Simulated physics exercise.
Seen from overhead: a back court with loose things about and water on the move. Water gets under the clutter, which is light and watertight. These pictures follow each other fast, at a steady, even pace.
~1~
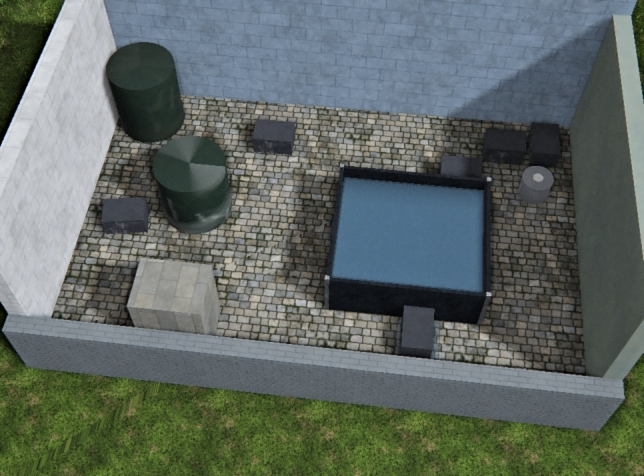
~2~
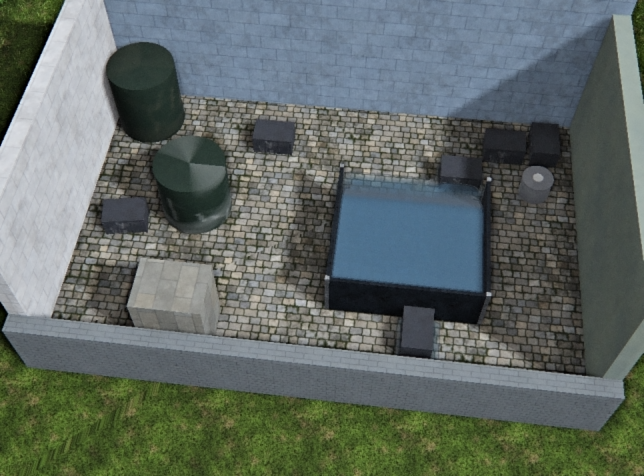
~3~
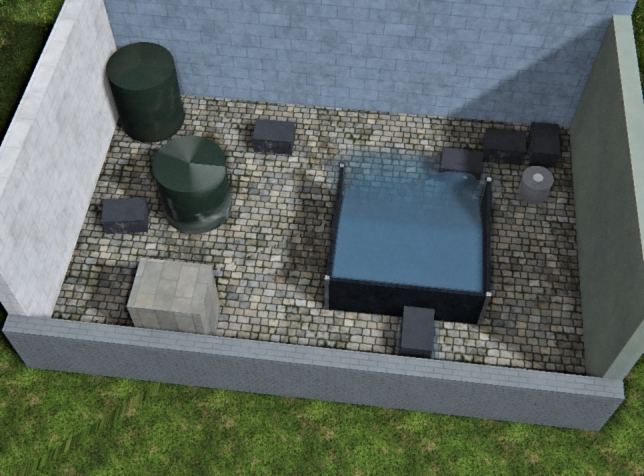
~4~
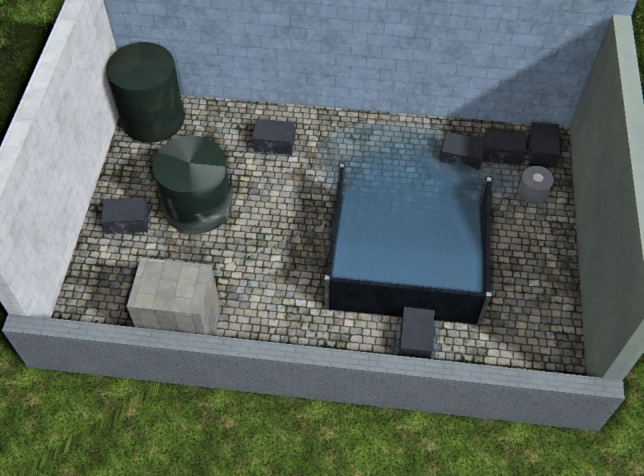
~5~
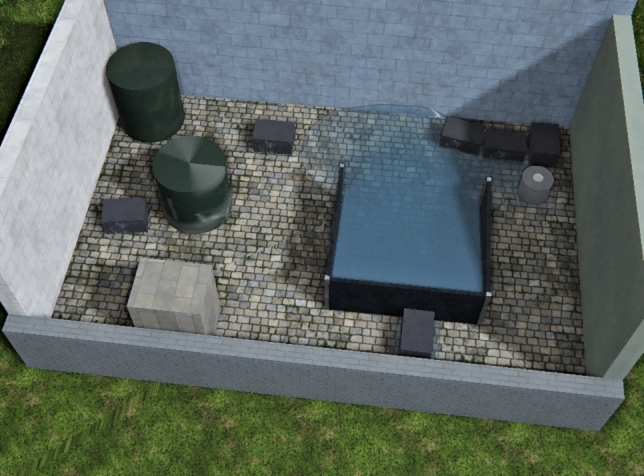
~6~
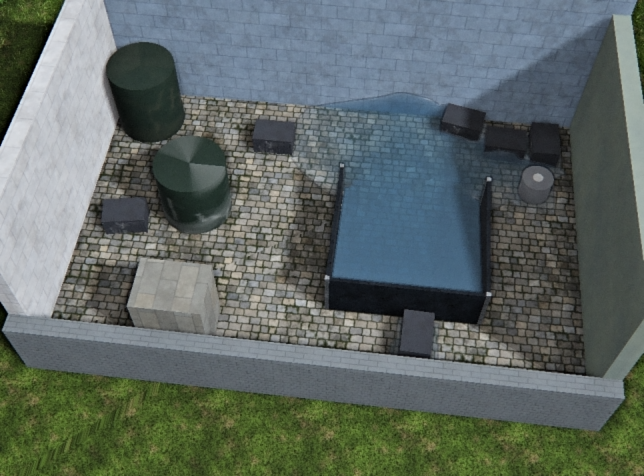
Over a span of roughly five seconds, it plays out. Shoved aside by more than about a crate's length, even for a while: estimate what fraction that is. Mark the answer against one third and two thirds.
Two thirds or more of them.
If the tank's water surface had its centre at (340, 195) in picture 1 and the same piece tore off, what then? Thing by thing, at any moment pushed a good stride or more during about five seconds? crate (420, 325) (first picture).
Came up short.
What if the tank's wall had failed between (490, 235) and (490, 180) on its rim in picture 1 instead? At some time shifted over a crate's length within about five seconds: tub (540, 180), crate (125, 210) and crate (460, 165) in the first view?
Lab note - in sequence: Travelled far enough; did not travel far; did not travel far.
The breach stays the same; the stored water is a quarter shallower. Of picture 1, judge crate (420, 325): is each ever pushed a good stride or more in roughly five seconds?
Outcome: Stayed within that.
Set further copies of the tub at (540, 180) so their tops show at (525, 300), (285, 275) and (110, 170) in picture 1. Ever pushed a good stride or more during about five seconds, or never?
First driven off, second remains in place, third driven off.
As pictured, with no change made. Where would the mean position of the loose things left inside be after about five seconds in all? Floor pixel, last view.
I'd put it around pixel (394, 285).
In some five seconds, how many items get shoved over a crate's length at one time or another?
That comes out at 6.
A moment on, 1 of 7 are well off their spots; 0 afloat.
Next, 1 of 7 are well off their spots; 3 afloat.
Later, 4 of 7 are well off their spots; 2 afloat.
In the end, 6 of 7 are well off their spots, and 6 have been at some point; 2 afloat.
